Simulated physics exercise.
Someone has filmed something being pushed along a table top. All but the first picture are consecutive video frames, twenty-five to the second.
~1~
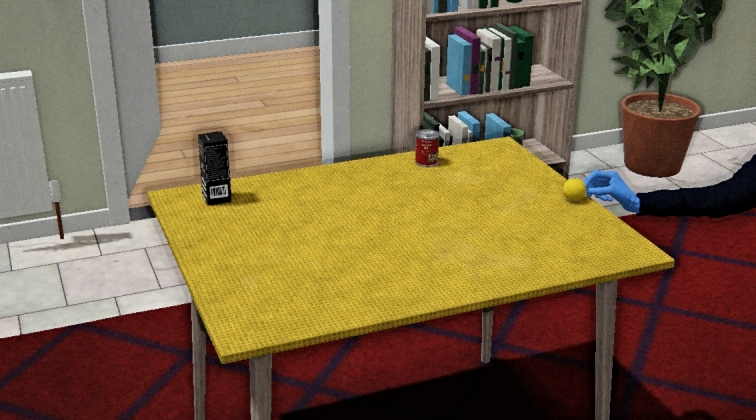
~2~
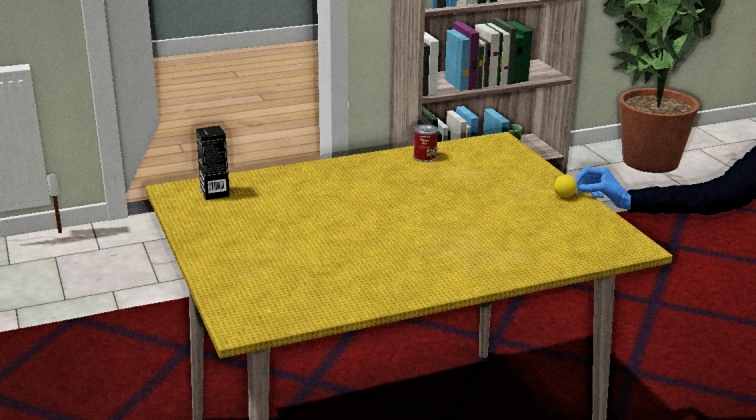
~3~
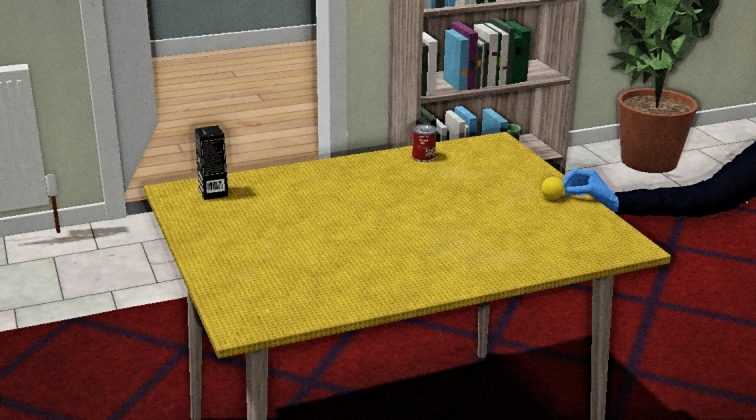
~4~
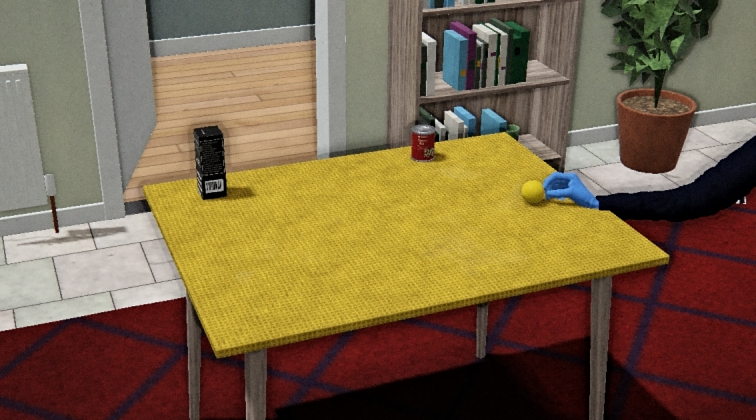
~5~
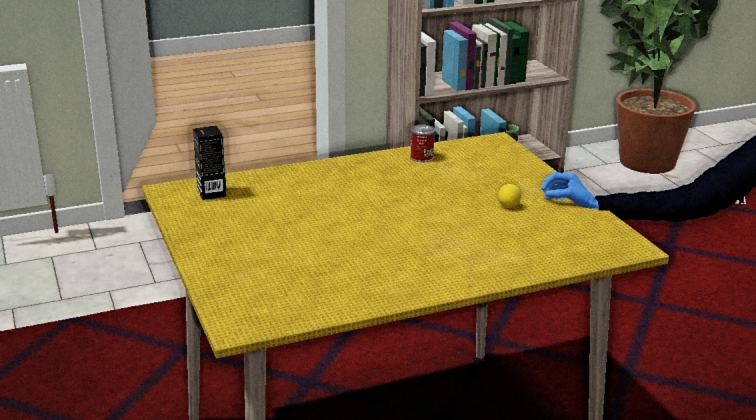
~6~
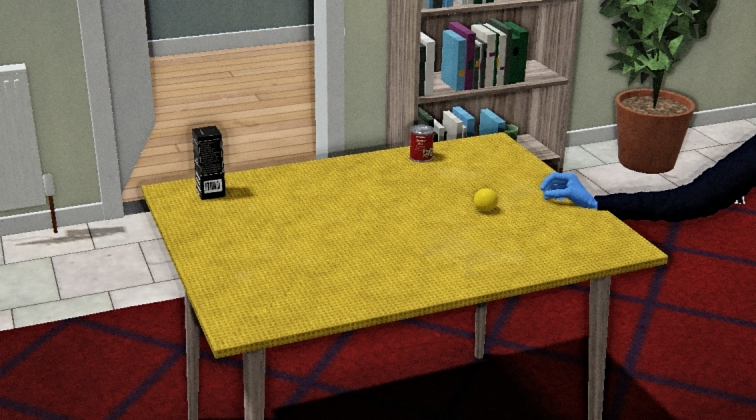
A blue-gloved hand on a dark-sleeved arm reaches in from the right over a yellow-topped table, seen from slightly above in a room with a bookcase, potted plant and red patterned carpet. A black box stands at the table's back left, a red can near its back edge. The hand pushes a yellow lemon leftward and stays behind as the lemon moves on alone, while the view shifts very slightly.
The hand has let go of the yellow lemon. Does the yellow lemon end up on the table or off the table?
The yellow lemon falls off the table.
Then, 0.40 s past the last view, yellow lemon displaced well along near (255, 240).
Then, 0.90 s past the last view, yellow lemon now off the table.
Finally, off the table, yellow lemon.
